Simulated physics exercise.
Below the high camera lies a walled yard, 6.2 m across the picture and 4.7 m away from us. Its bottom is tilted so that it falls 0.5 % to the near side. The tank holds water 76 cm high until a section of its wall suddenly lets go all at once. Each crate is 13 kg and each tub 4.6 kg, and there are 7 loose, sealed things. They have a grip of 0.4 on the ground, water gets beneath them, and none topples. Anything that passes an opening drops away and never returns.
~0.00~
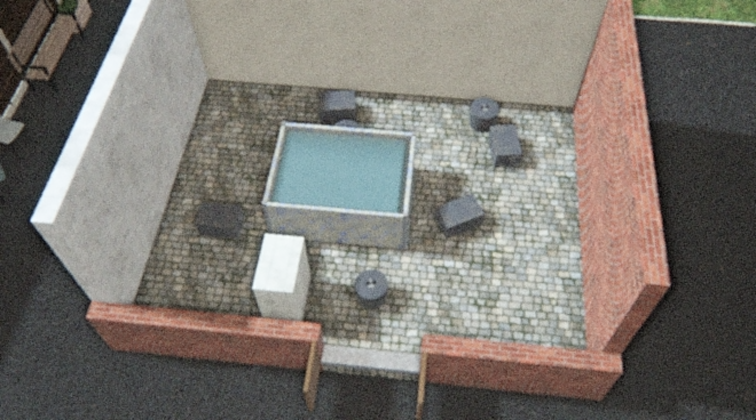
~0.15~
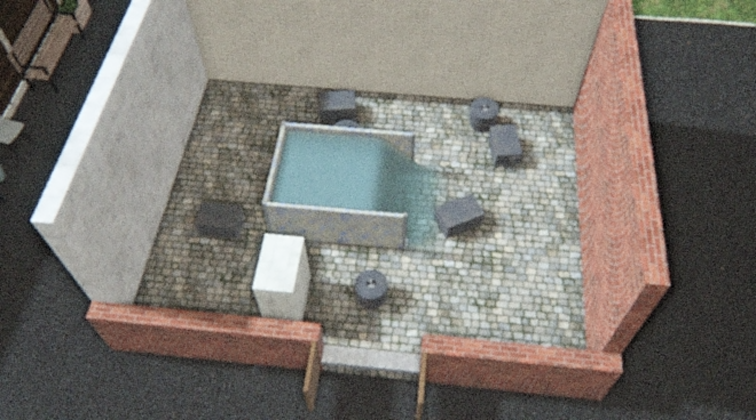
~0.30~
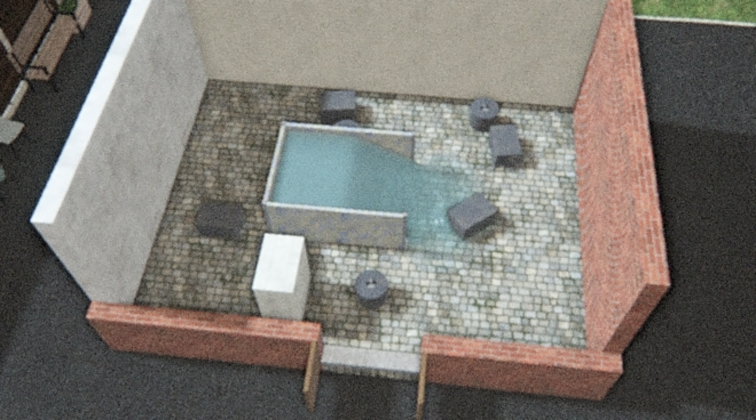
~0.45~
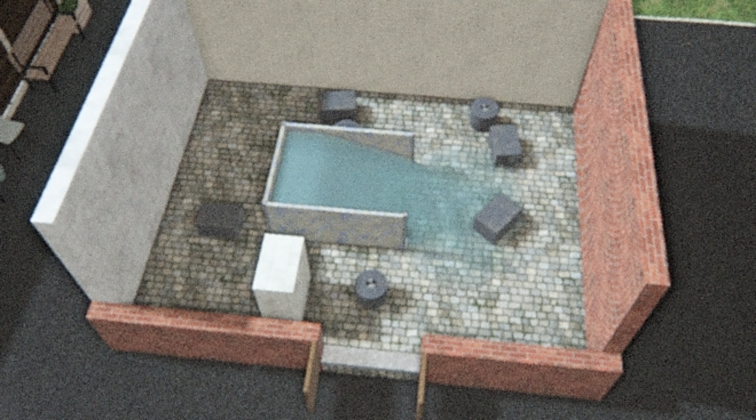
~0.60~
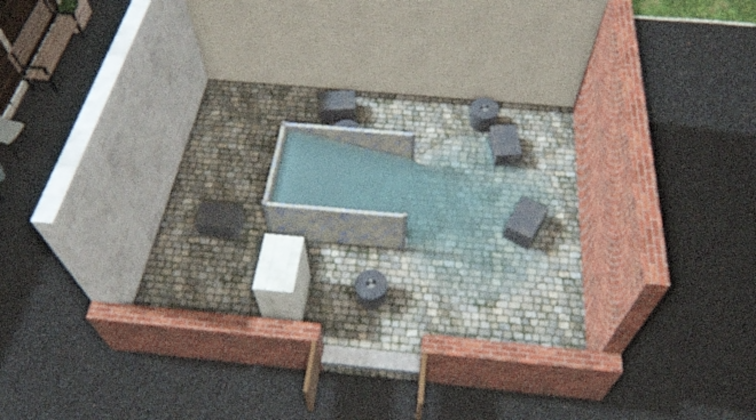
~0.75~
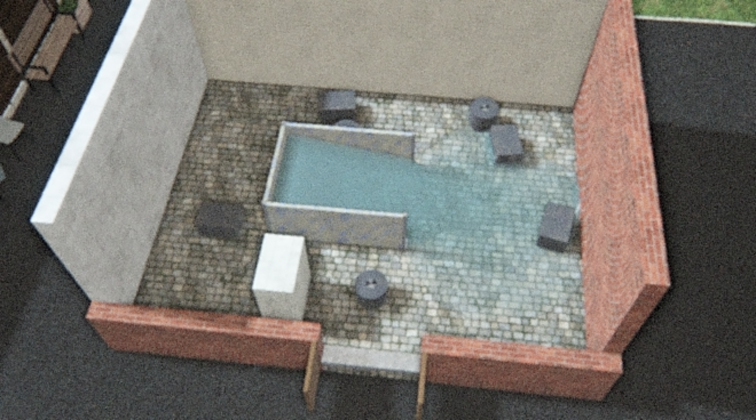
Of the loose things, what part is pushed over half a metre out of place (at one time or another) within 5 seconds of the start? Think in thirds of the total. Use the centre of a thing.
The portion is two thirds plus.
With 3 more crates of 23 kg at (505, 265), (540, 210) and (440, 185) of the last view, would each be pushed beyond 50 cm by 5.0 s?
Reading them off in order: Clears the mark, clears the mark, clears the mark.
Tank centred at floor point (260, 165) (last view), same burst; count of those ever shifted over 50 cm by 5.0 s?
That gives 5 of them.
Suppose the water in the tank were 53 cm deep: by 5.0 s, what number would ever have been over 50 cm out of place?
5.
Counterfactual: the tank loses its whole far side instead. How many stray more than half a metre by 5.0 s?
In that case the number is 5.
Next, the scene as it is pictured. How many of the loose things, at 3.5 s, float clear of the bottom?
At that instant the tally stands at 3.
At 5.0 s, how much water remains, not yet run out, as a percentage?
Still held: Near 98 %.
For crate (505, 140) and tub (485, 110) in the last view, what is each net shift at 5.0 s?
Shifts in order: 350 cm; 350 cm.
After 1.1 s 1 of 7 are over 50 cm from their spots; 1 afloat.
After 2.2 s 2 of 7 are over 50 cm from their spots; 2 afloat.
After 3.5 s 4 of 7 are over 50 cm from their spots; 3 afloat.
After 5.0 s 6 of 7 are over 50 cm from their spots, and 6 have been at some point; 6 afloat.
